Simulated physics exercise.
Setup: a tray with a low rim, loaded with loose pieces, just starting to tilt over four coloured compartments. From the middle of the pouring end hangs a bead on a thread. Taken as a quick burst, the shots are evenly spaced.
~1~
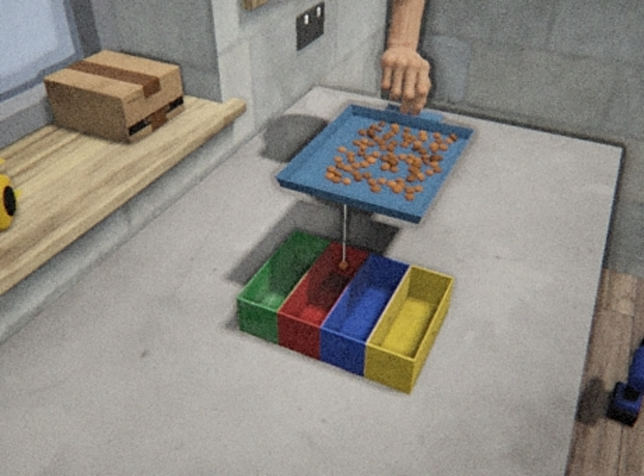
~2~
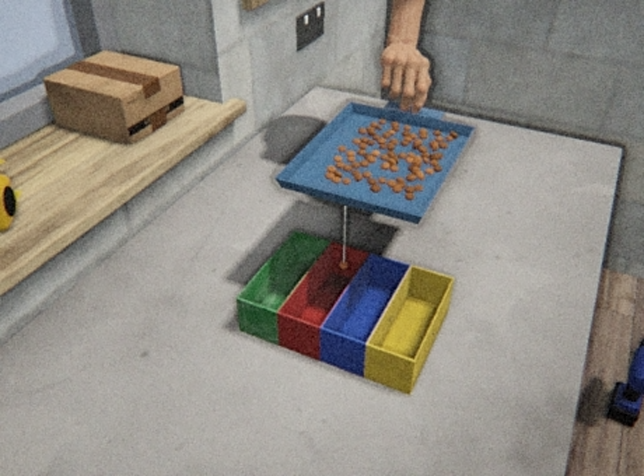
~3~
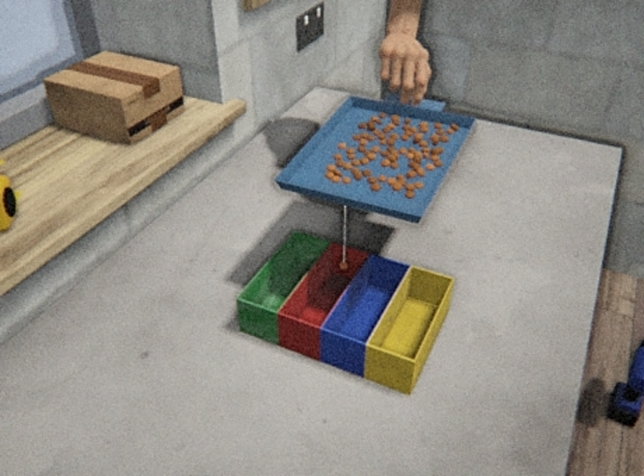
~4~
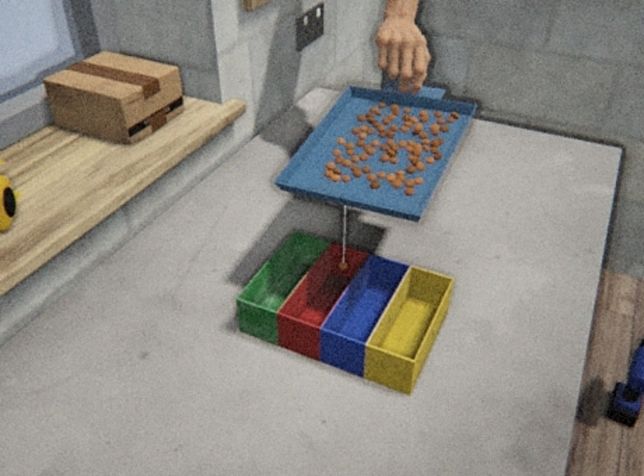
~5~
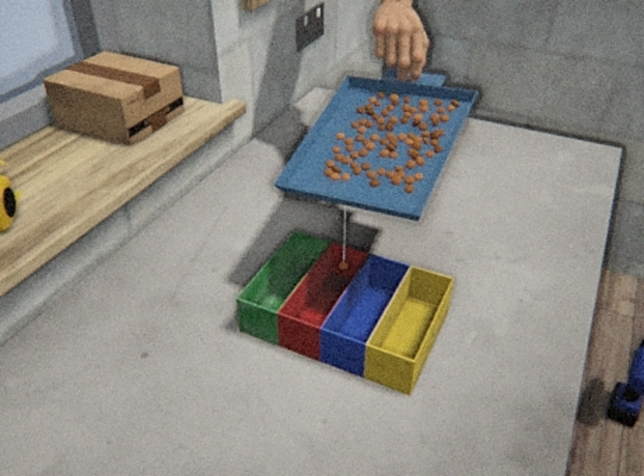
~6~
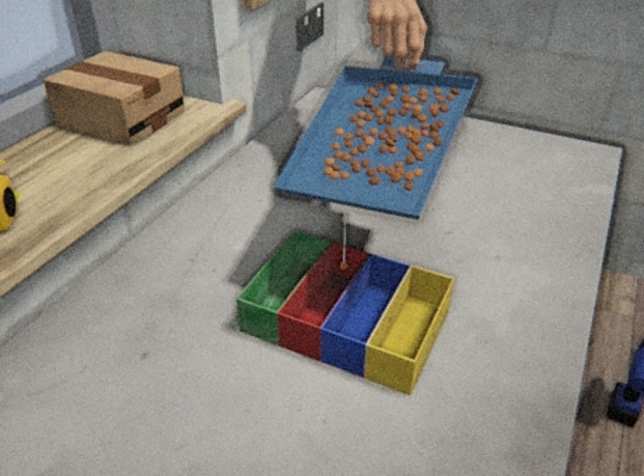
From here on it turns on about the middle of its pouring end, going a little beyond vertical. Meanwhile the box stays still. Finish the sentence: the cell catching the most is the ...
... Green cell.
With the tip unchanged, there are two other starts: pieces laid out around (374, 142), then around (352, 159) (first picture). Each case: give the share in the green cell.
Around 60 then around 60 per cent.
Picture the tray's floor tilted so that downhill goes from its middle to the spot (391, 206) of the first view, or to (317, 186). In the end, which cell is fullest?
First the yellow cell, then the green one.
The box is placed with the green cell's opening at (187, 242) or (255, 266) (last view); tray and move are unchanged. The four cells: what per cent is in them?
About 70 per cent, then about 100 per cent.
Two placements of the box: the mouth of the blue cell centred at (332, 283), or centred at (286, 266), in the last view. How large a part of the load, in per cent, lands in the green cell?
It comes to near 10 per cent the first time and near 0 per cent the second time.
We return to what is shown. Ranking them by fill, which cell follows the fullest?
The runner-up is that red cell.
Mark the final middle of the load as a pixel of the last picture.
About (290, 316).
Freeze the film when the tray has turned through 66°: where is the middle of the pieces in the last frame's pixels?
Near the pixel (323, 196).
Soon, tray tipped steeply; most on the tray; about a quarter falling or outside the box.
A while on, tray tipped past a quarter turn; a small part on the tray; about a third in the green cell; about a quarter in the red cell; a small part in the blue cell; about a quarter falling or outside the box.
Towards the end, tray tipped past a quarter turn; about half in the green cell; about a third in the red cell; a small part in the blue cell; a small part falling or outside the box.
Finally, tray tipped past a quarter turn; about half in the green cell; about a third in the red cell; a small part in the blue cell; none in the yellow cell; a small part outside the box.
